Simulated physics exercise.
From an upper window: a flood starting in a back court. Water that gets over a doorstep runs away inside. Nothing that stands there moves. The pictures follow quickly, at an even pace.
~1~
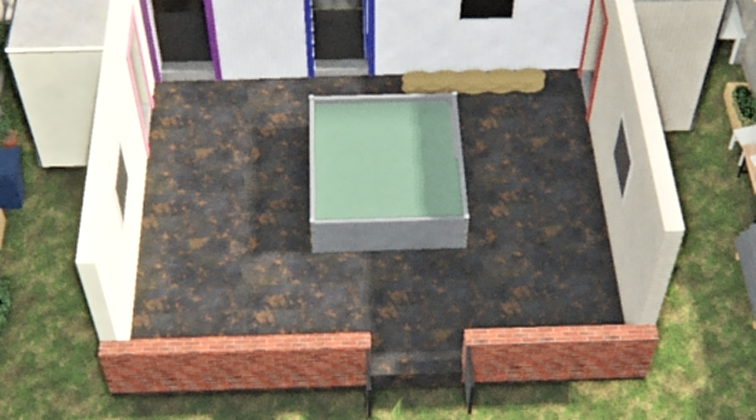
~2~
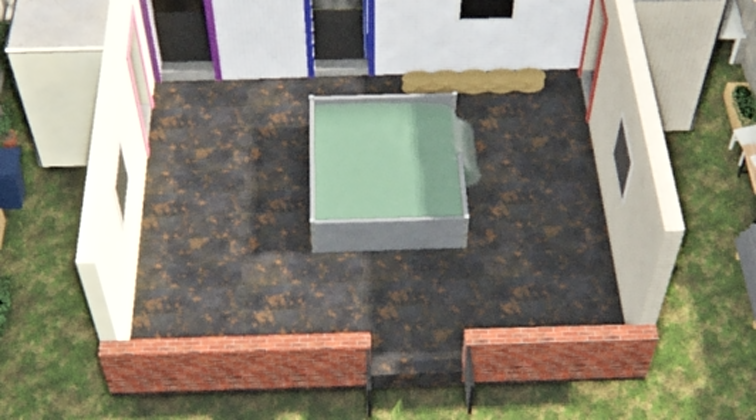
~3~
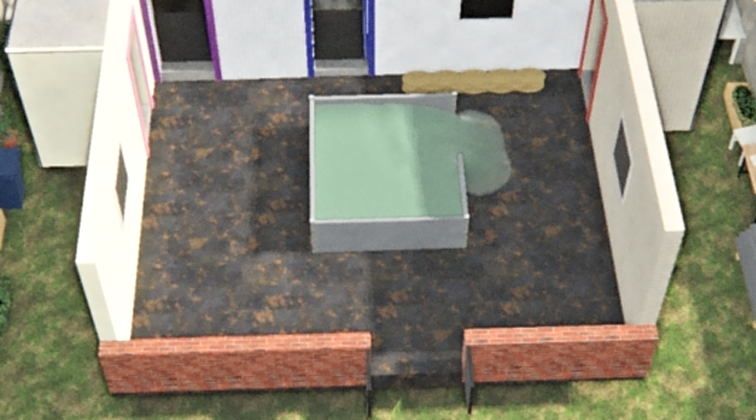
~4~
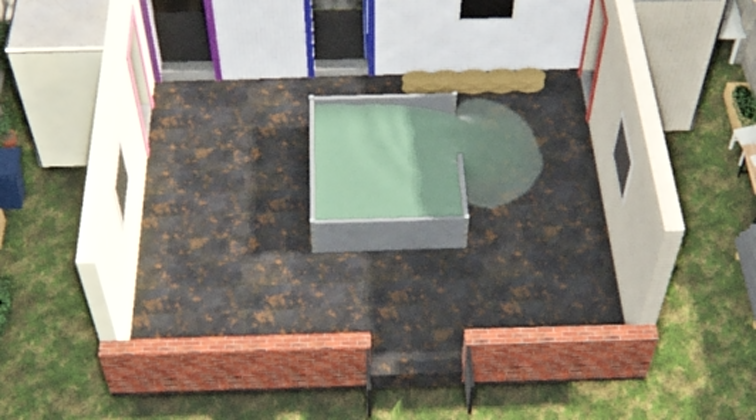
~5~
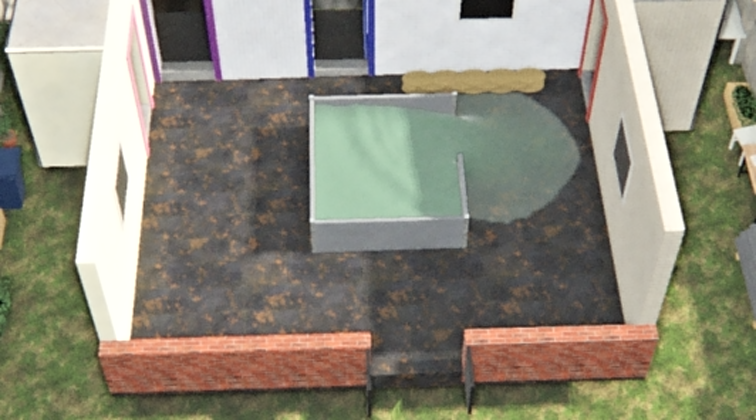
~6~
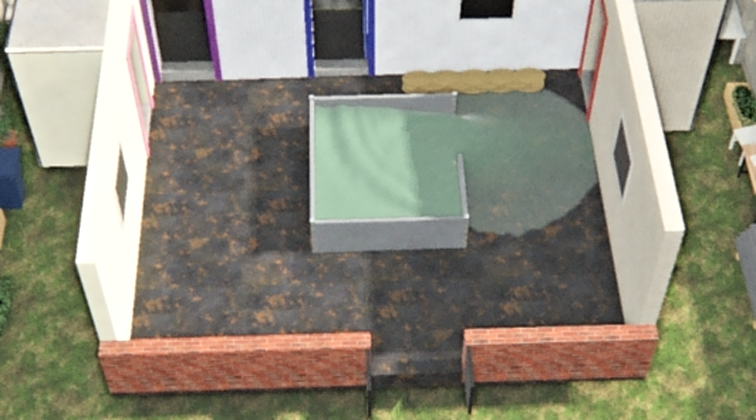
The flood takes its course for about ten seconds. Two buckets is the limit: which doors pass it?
In the end: The pink door stays under that; the purple door stays under that; the red door takes more than that; the blue door stays under that.
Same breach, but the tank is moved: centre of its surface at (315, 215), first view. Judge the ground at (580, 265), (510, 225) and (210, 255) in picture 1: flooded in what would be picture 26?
One after the other: Under water, under water, free of water.
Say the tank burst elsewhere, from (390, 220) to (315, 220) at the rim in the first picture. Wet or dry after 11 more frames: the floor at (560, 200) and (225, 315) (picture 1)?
As listed: Dry, under water.
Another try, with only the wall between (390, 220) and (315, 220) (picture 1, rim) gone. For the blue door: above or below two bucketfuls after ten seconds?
Blue stays under.
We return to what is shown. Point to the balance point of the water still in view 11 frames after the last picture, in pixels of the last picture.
Roughly at (443, 169).
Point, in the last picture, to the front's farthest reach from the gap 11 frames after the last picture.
Near (622, 351).
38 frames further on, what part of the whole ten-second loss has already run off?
Close to 70 %.
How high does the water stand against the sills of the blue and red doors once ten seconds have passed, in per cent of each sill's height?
About 20 and 60 per cent.
A moment on, water covers 15 % of the floor; the pink door not reached, the purple door not reached, the red door under two buckets in, the blue door not reached.
Next, water covers 25 % of the floor; the pink door not reached, the purple door not reached, the red door over two buckets in, the blue door not reached.
Then, water covers 45 % of the floor; the pink door not reached, the purple door not reached, the red door far over two buckets in, the blue door wet at the sill, nothing in.
Later, water covers 80 % of the floor; the pink door wet at the sill, nothing in, the purple door wet at the sill, nothing in, the red door far over two buckets in, the blue door wet at the sill, nothing in.
In the end, water covers 95 % of the floor; the pink door wet at the sill, nothing in, the purple door wet at the sill, nothing in, the red door far over two buckets in, the blue door wet at the sill, nothing in.
